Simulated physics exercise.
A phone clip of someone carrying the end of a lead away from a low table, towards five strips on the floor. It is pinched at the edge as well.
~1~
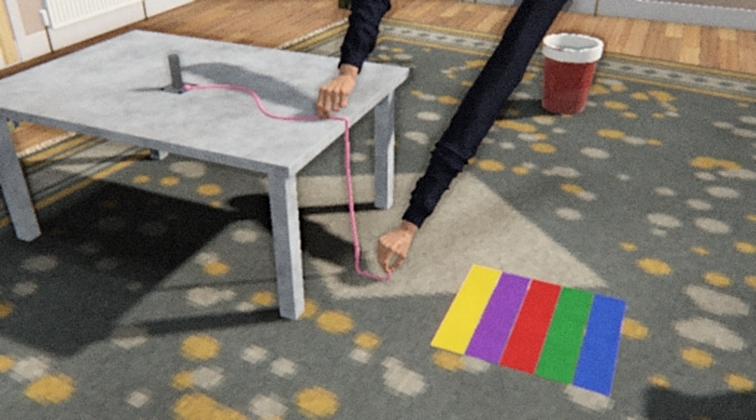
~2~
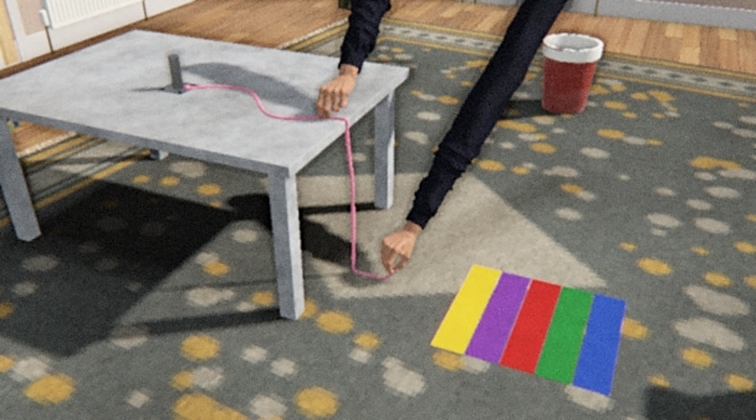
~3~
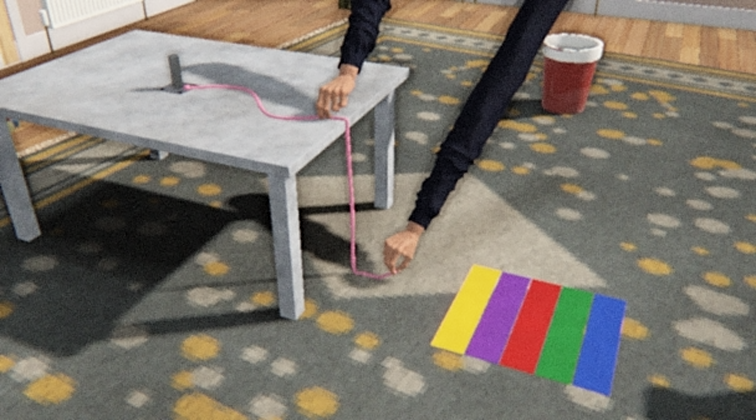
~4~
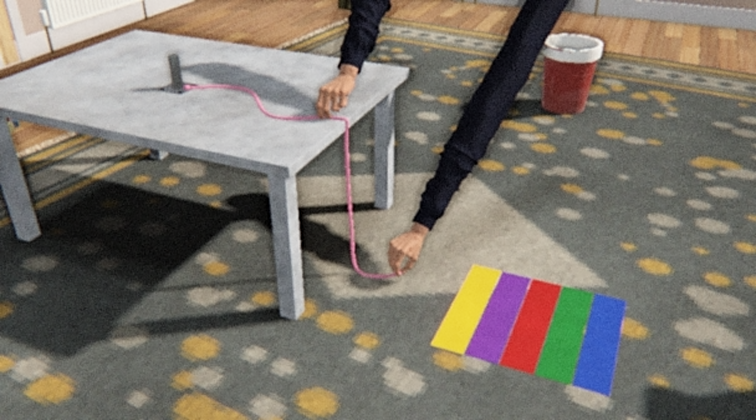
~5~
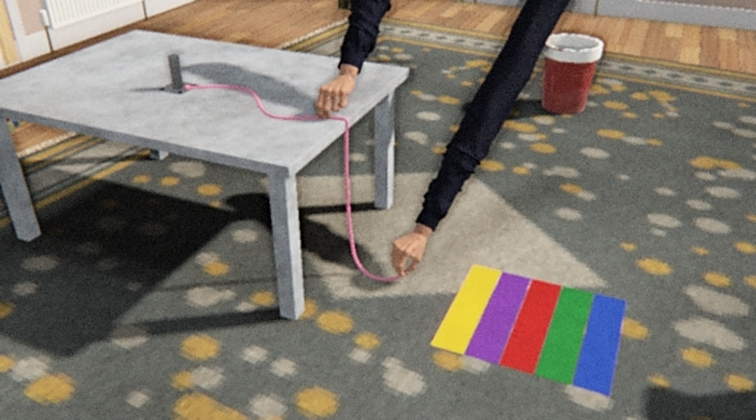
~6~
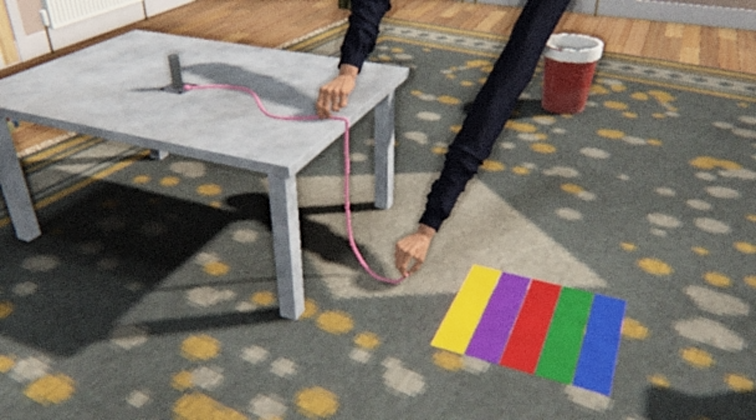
A pink cord's lower end, held by a hand near the floor, moves slightly right toward five coloured strips as its hanging section begins to curve, while another hand keeps the cord pinched at the grey table's edge.
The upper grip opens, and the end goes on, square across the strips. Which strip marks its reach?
It halts on the red strip.
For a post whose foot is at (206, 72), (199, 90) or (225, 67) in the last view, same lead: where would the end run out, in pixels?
The places are (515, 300), (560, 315) and (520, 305).
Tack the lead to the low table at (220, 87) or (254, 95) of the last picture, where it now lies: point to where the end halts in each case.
Try by try, around (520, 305) and (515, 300).
Early on, end near (480, 293); over yellow.
Midway, end near (513, 301); over purple.
At the end of the slack, end near (532, 306); over red. Over red.
